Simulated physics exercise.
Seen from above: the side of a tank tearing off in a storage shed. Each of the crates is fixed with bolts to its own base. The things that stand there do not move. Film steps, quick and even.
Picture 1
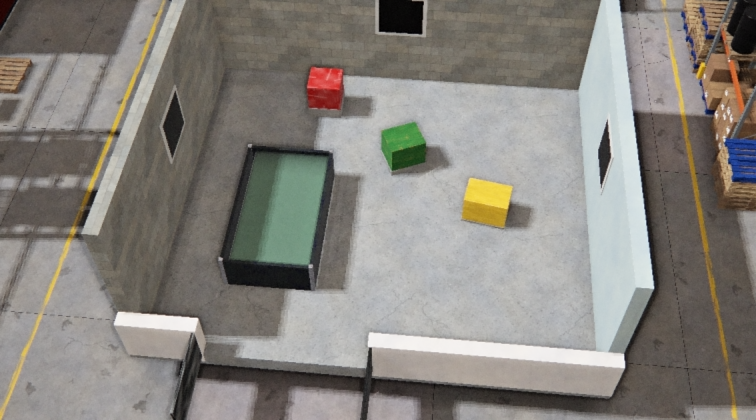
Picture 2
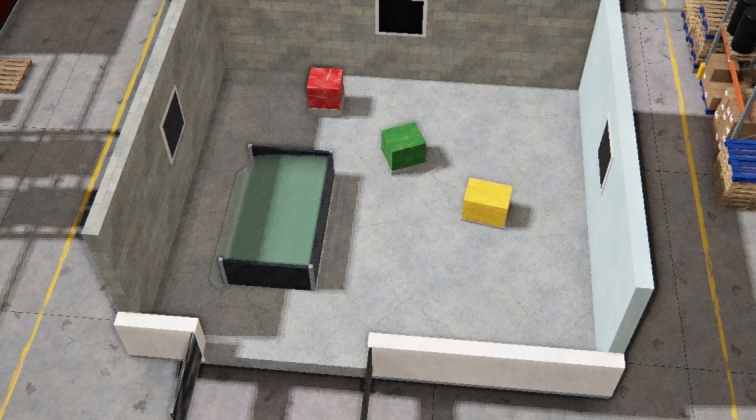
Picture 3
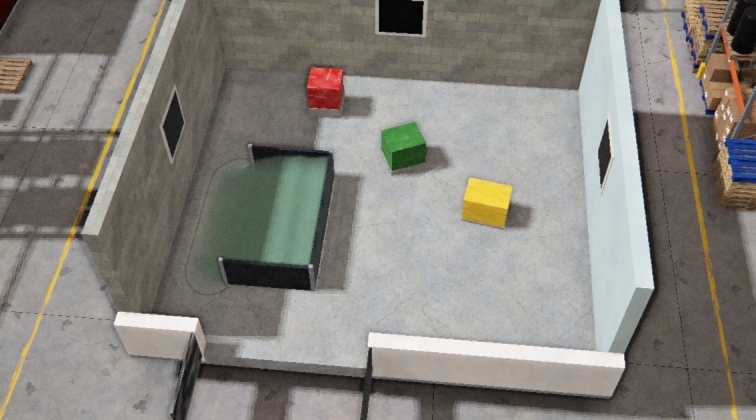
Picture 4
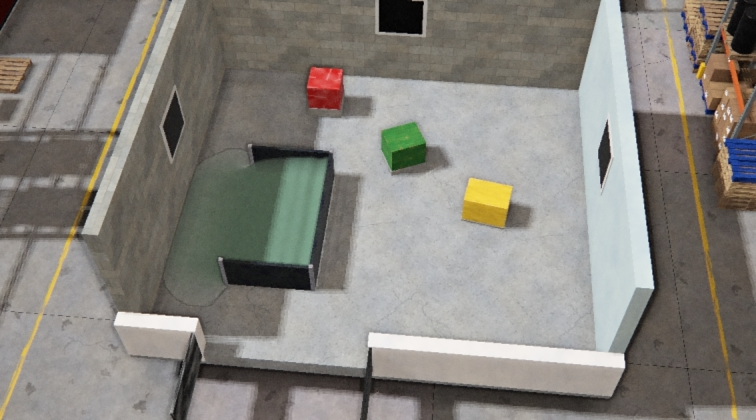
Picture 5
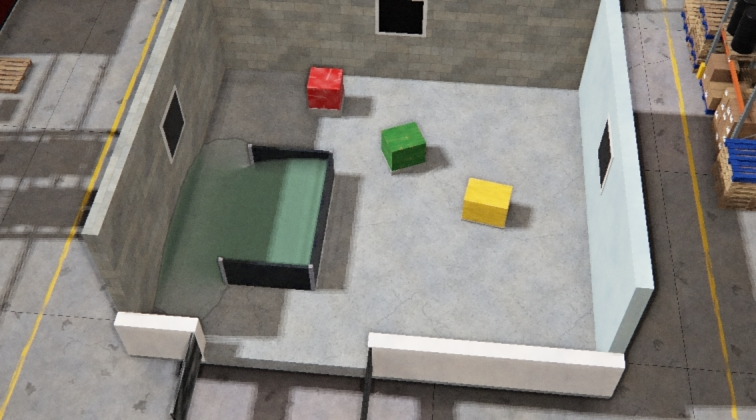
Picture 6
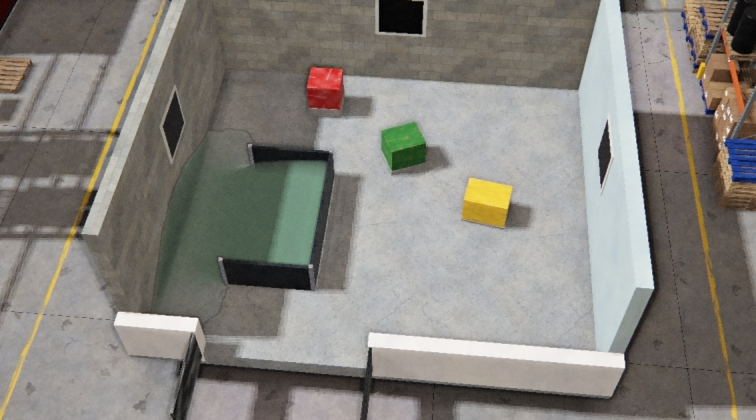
An open tank loses its left side and water pours out leftward across the floor.
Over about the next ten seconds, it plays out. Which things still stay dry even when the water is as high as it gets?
Taking each one: The red crate stays dry; the green crate stays dry; the yellow crate does not stay dry.
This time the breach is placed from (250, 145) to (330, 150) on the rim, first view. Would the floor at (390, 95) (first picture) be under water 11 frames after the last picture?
My call for that point is drenched.
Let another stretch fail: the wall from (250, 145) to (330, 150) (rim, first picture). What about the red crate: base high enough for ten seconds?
Looking at the red, it is hit.
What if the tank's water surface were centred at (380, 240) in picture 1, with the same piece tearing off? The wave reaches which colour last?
My pick is the yellow one.
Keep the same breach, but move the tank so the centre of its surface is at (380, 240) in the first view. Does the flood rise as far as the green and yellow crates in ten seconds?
As I see it, the green crate is never reached and the yellow crate is never reached.
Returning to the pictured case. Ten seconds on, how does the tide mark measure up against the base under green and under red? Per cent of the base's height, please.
I'd put it at some 60 % for one and some 60 % for the other, in that order.
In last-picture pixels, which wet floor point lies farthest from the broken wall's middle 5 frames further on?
About (221, 86).
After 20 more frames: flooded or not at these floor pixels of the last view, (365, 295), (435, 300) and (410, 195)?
First inundated, second inundated, third spared.
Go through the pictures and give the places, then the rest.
In the first picture, the open tank at (279, 206) is whole and still.
In the second picture, the front is at (223, 286), out from the gap at (242, 218).
In the third picture, water pours out at (242, 218) and has run to (238, 162).
In the fourth picture, the front is at (188, 298), out from the gap at (242, 219).
In the fifth picture, water pours out at (242, 219) and has run to (202, 148).
In the sixth picture, water pours out at (242, 219) and has run to a hidden place.
A moment on, water covers 10 % of the floor; the red crate not reached, the green crate not reached, the yellow crate not reached.
Next, water covers 25 % of the floor; the red crate water round its plinth, the green crate not reached, the yellow crate not reached.
Then, water covers 40 % of the floor; the red crate water round its plinth, the green crate not reached, the yellow crate not reached.
Later, water covers 70 % of the floor; the red crate water round its plinth, the green crate water round its plinth, the yellow crate water round its plinth.
In the end, water covers 90 % of the floor; the red crate stayed above the water, the green crate stayed above the water, the yellow crate was topped.
